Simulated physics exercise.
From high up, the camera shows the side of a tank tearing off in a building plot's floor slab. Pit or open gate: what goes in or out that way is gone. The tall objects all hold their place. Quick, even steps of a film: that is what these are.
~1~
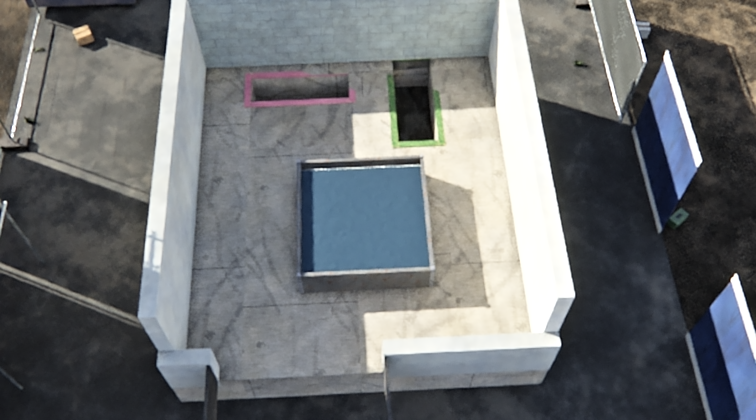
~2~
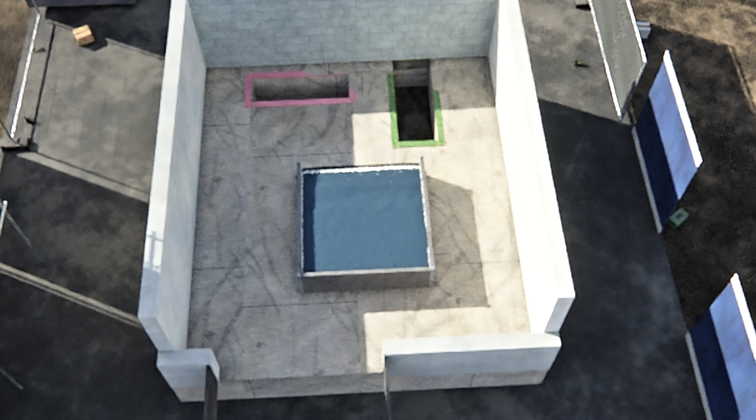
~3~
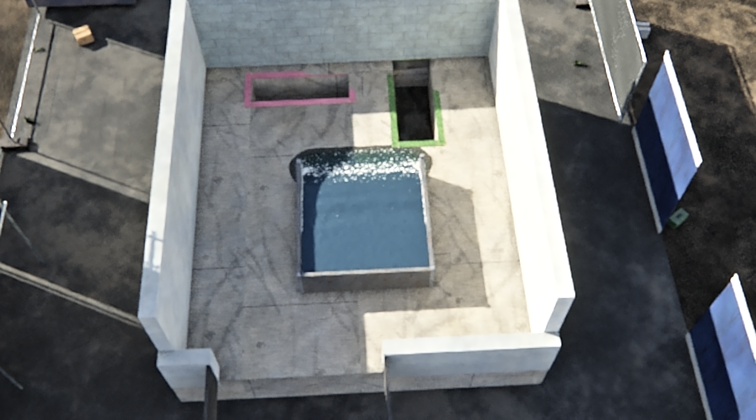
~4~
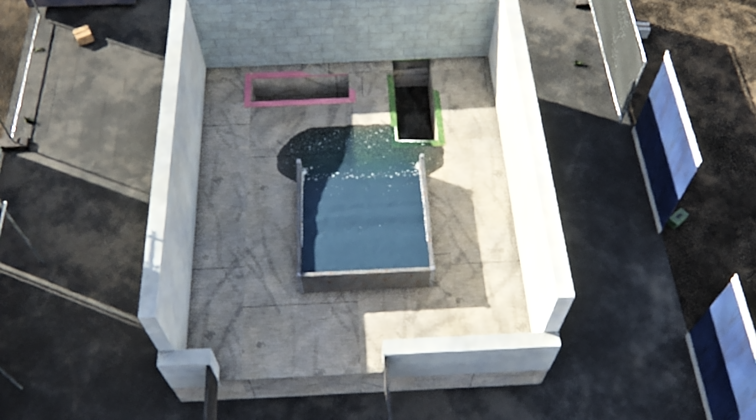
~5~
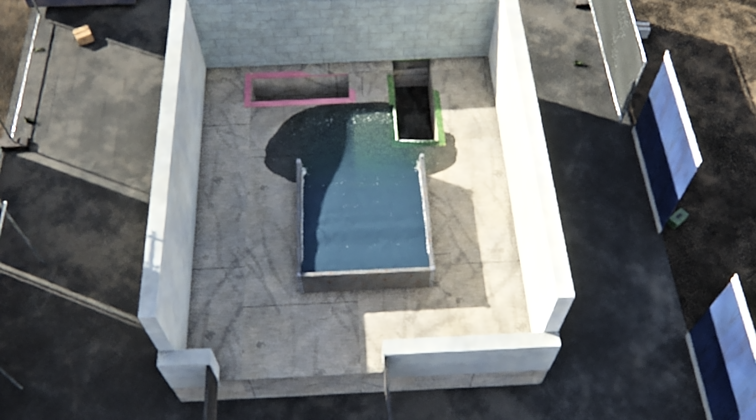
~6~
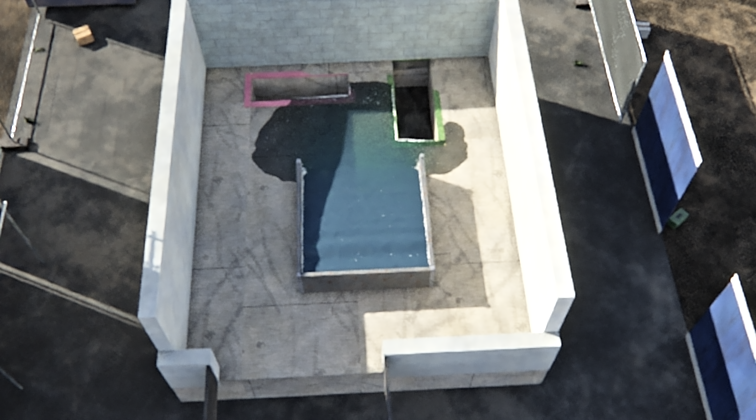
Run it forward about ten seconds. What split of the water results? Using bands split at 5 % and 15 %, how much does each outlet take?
I would say the gate draws off under 5 %, the pink pit draws off over 15 %, the green pit draws off over 15 %.
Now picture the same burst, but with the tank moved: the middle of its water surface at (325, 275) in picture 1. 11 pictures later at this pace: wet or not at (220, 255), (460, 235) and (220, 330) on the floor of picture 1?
So, first one stays dry, second one stays dry, third one stays dry.
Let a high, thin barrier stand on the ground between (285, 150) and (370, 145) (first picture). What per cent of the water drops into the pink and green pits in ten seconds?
The pink pit gets 10 per cent, the green pit 45 per cent.
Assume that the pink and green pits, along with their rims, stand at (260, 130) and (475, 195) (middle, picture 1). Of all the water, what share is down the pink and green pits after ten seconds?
Percentages by pit: Pink at 45, green at 20.
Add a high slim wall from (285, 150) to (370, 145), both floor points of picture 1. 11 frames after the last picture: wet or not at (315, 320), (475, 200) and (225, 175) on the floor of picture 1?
In order: Dry; dry; wet.
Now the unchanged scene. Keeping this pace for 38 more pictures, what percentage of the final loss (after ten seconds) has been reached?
Some 90 per cent.
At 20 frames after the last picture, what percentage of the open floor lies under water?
That comes to about 30 per cent.
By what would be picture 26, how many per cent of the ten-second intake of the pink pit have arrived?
It should be near 65 percent of the ten-second total.
A moment on, water covers 25 % of the floor; the gate 0 %, the pink pit 6 %, the green pit 7 %.
Next, water covers 30 % of the floor; the gate 0 %, the pink pit 16 %, the green pit 15 %.
Then, water covers 30 % of the floor; the gate 0 %, the pink pit 28 %, the green pit 25 %.
Later, water covers 35 % of the floor; the gate 0 %, the pink pit 39 %, the green pit 32 %.
In the end, water covers 30 % of the floor; the gate 0 %, the pink pit 45 %, the green pit 36 %.
